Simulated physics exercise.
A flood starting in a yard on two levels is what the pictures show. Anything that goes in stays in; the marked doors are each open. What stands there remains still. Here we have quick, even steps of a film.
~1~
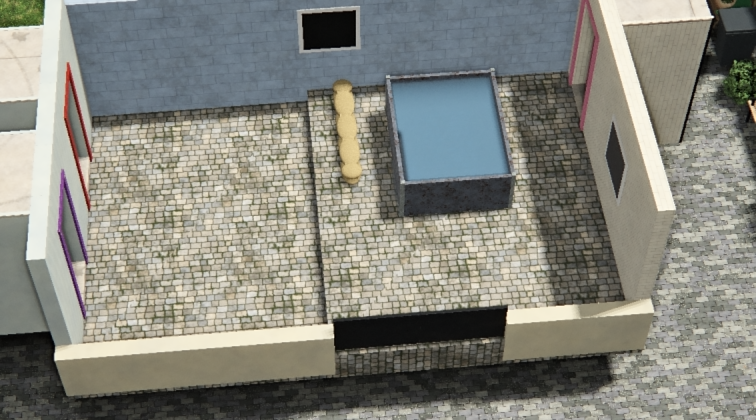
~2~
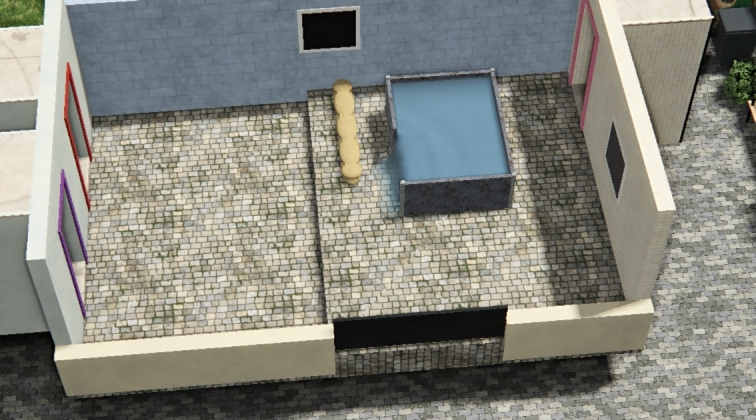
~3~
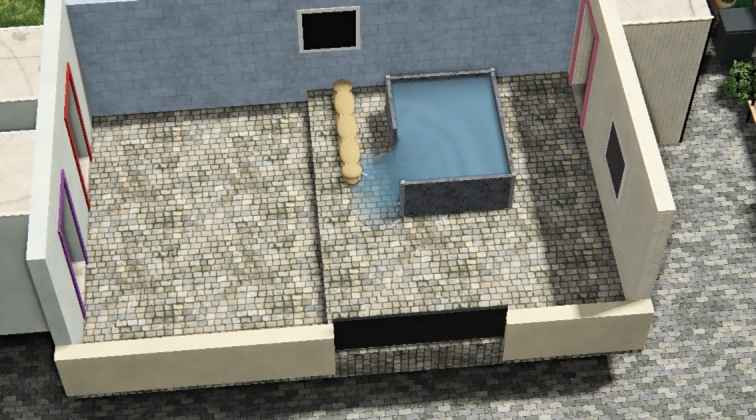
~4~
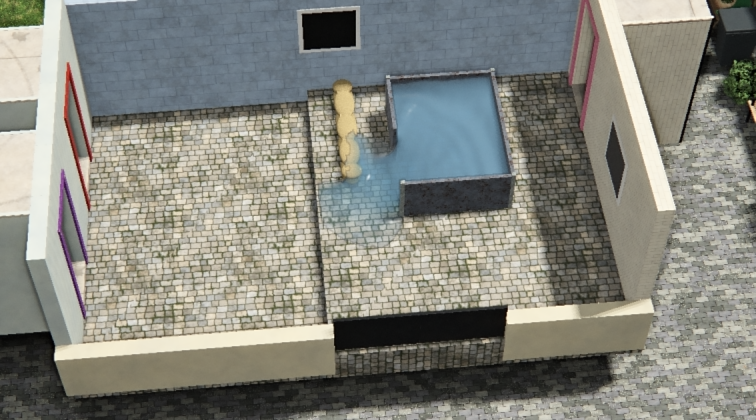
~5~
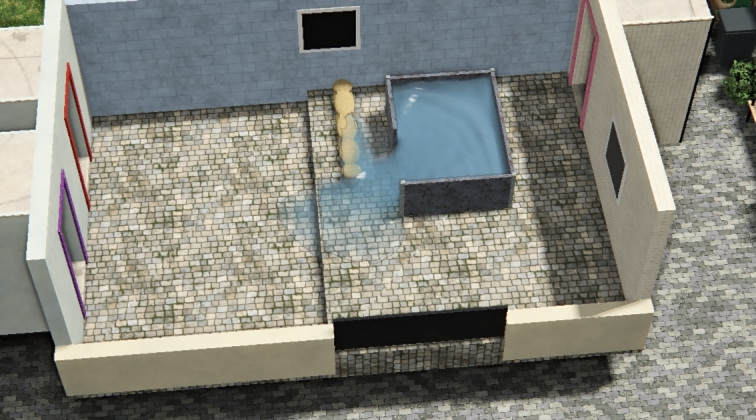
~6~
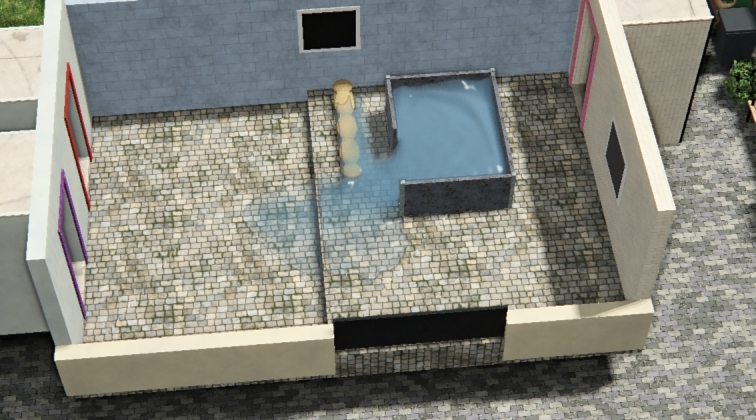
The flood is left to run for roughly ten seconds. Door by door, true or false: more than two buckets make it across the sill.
Red door: False; purple door: True; pink door: True.
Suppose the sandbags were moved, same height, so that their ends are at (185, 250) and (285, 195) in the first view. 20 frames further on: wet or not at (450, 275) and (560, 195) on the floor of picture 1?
Spared, spared.
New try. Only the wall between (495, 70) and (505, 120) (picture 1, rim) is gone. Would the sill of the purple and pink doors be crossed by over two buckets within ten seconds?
I'd expect the purple door to stay beneath the mark and the pink door to get past the mark.
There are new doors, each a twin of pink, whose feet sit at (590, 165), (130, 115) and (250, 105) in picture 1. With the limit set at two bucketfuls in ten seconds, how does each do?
Checking each in order, the first misses the threshold, the second beats the threshold, and the third beats the threshold.
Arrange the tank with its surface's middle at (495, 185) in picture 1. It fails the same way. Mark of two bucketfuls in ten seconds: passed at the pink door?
Pink: Below the limit.
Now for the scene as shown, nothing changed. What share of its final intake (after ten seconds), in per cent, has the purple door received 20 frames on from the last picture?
It should be near 55 percent of the ten-second total.
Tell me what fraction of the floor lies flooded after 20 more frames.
About 65 %.
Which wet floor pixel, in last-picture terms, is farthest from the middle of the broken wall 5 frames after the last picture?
Farthest reach: (99, 252).
A moment on, water covers 35 % of the floor; the red door not reached, the purple door not reached, the pink door not reached.
Next, water covers 60 % of the floor; the red door wet at the sill, nothing in, the purple door under two buckets in, the pink door not reached.
Then, water covers 65 % of the floor; the red door under two buckets in, the purple door over two buckets in, the pink door under two buckets in.
Later, water covers 65 % of the floor; the red door under two buckets in, the purple door far over two buckets in, the pink door over two buckets in.
In the end, water covers 80 % of the floor; the red door under two buckets in, the purple door far over two buckets in, the pink door far over two buckets in.
